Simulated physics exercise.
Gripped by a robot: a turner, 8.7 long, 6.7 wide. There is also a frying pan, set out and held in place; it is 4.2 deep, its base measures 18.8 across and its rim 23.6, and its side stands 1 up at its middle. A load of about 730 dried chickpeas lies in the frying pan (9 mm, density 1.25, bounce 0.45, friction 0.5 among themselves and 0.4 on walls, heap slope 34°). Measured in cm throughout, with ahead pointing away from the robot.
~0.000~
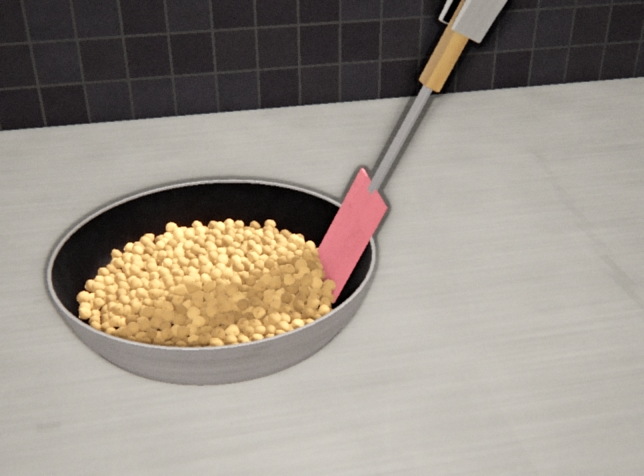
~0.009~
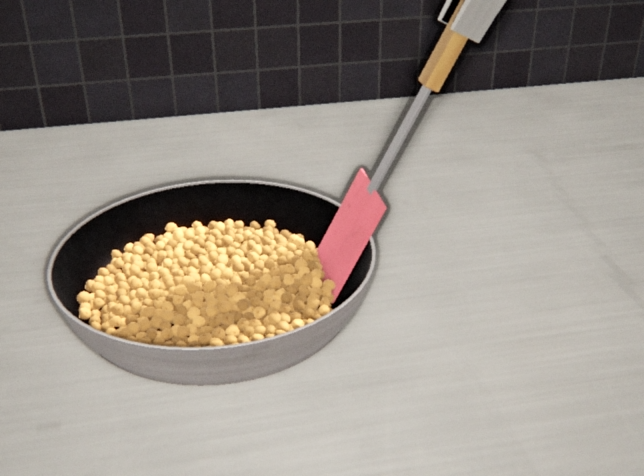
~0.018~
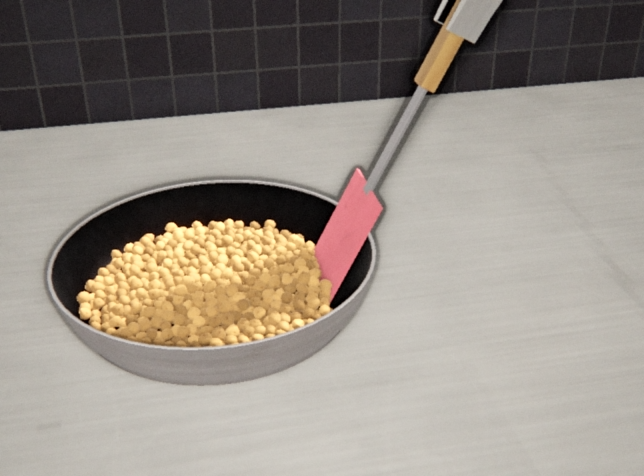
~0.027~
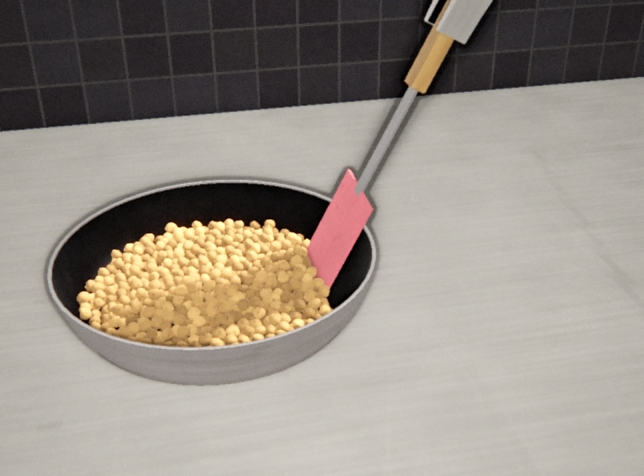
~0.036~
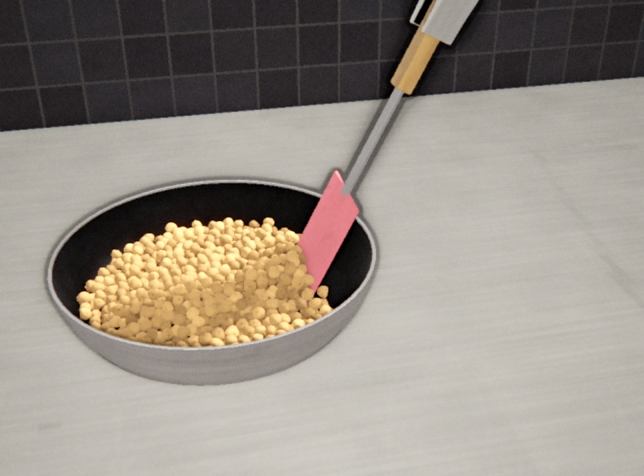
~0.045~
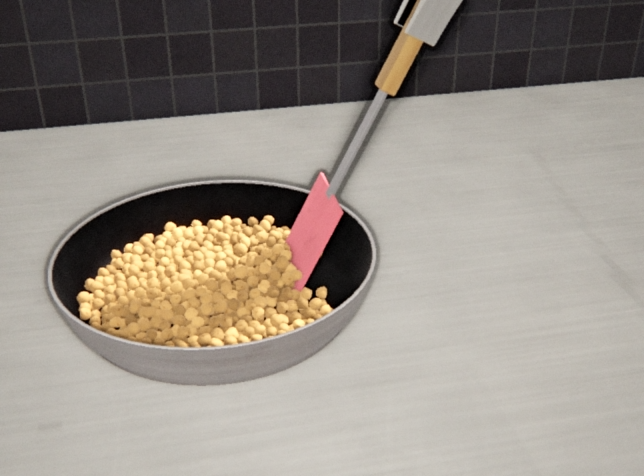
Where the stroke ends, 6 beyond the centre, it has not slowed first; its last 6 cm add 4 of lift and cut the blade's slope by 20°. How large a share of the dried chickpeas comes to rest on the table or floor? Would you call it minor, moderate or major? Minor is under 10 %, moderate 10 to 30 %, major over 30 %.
I would call it moderate.
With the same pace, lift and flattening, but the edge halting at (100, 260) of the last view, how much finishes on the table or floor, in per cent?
I'd put it near 15 per cent.
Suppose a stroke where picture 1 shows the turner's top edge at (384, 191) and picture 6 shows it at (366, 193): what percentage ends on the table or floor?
It works out to about 0 %, more or less.
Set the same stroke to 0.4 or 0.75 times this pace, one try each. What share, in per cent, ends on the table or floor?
First try around 0 %, second try around 5 %.
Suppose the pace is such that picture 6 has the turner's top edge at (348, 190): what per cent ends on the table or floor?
Estimate: Close to 5 %.
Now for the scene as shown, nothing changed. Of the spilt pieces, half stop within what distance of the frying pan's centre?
Estimate: Near 54 cm.
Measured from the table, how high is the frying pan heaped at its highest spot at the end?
About 3.5 cm above the table.
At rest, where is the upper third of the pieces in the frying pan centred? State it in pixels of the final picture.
Around (132, 294).
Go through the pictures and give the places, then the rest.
Turner top edge at (374, 187), sloping 63°; upper third of the load around (221, 281), from x 85 to 335, top at y 225; 733 in the frying pan, in the first picture.
Turner top edge at (373, 187), sloping 63°; upper third of the load around (221, 281), from x 85 to 335, top at y 225, in the second picture.
Turner top edge at (369, 187), sloping 63°; upper third of the load around (222, 280), from x 85 to 340, top at y 225, in the third picture.
Turner top edge at (360, 188), sloping 63°; upper third of the load around (230, 278), from x 85 to 340, top at y 225, in the fourth picture.
Turner top edge at (347, 190), sloping 63°; upper third of the load around (234, 276), from x 85 to 340, top at y 225, in the fifth picture.
Turner top edge at (331, 191), sloping 63°; upper third of the load around (233, 273), from x 85 to 340, top at y 220; 733 in the frying pan, in the sixth picture.
After 0.07 s, sloping 63°, highest piece 6 above the table; 733 in the frying pan.
After 0.10 s, sloping 57°, highest piece 7 above the table; 733 in the frying pan.
After 0.31 s, sloping 43°, highest piece 4 above the table; 633 in the frying pan, 99 on the table or floor, 1 on the blade or in flight.
After 1.36 s, sloping 43°, highest piece 3 above the table; 633 in the frying pan, 100 on the table or floor.
At rest, 633 in the frying pan, 100 on the table or floor. That is 14 % on the table or floor.
